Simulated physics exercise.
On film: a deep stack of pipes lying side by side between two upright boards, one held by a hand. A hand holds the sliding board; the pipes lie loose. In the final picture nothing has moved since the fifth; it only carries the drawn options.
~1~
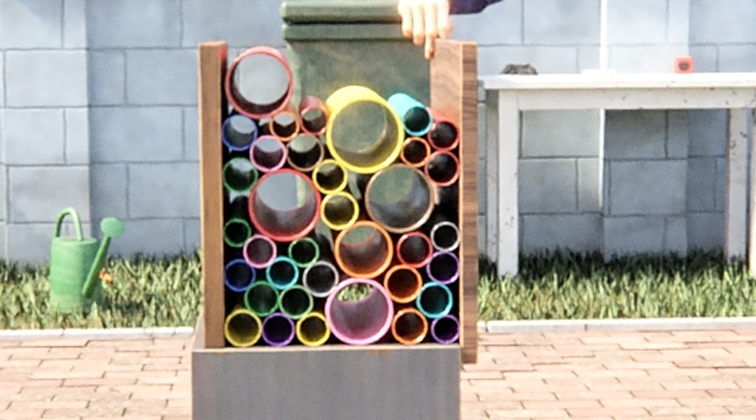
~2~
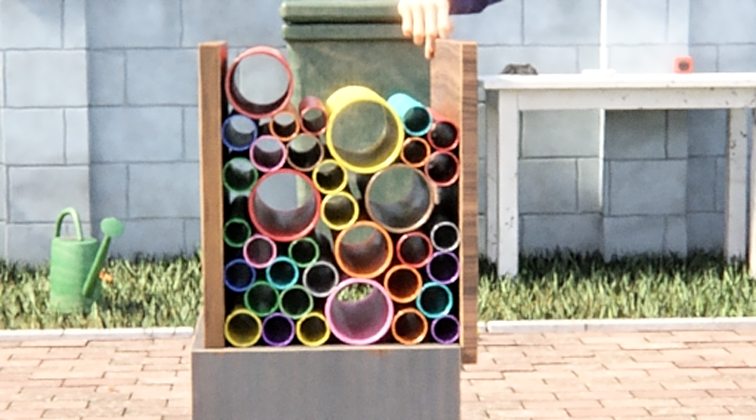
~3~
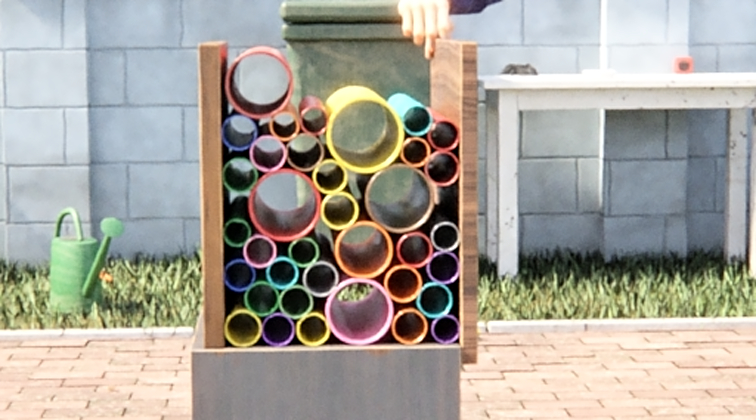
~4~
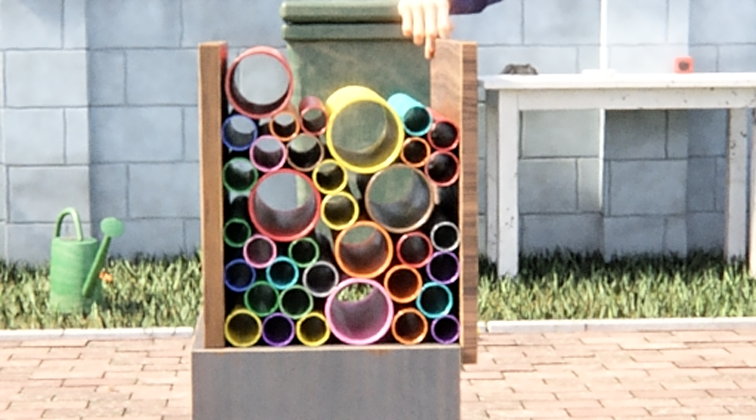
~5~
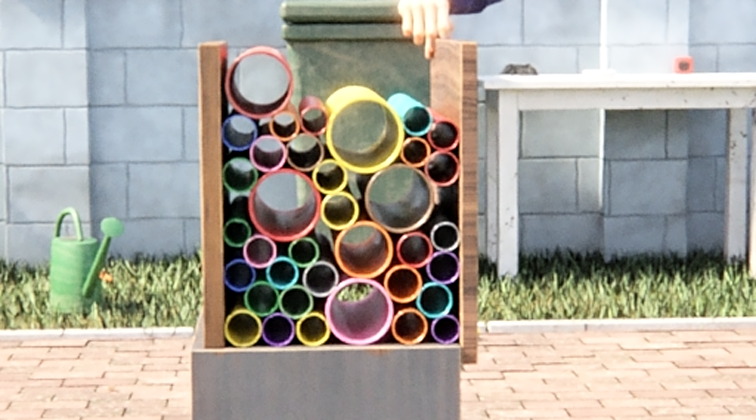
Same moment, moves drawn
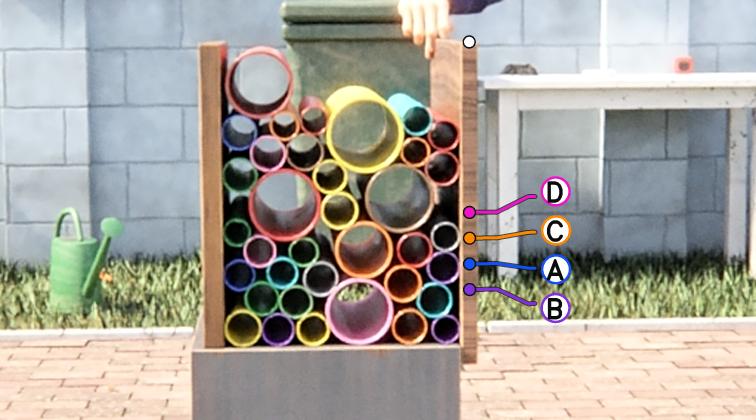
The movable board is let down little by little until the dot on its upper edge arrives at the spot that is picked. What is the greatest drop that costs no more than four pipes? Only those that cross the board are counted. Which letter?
Lower it to C and no more.
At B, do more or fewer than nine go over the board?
More than nine.
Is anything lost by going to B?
Yes.
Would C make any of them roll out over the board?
Yes.
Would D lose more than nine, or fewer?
At D, fewer than nine.
On the marked copy, A at (469, 264); B at (469, 290); C at (469, 238); D at (469, 213); the white dot at (469, 42).
Taking C. A third of the way, top of the board (460, 125).
Two thirds of the way, top of the board (460, 218).
When it is over, top of the board (460, 238), three out over the board.
As for the rest, A five out over the board; B more than four out over the board; D two out over the board.
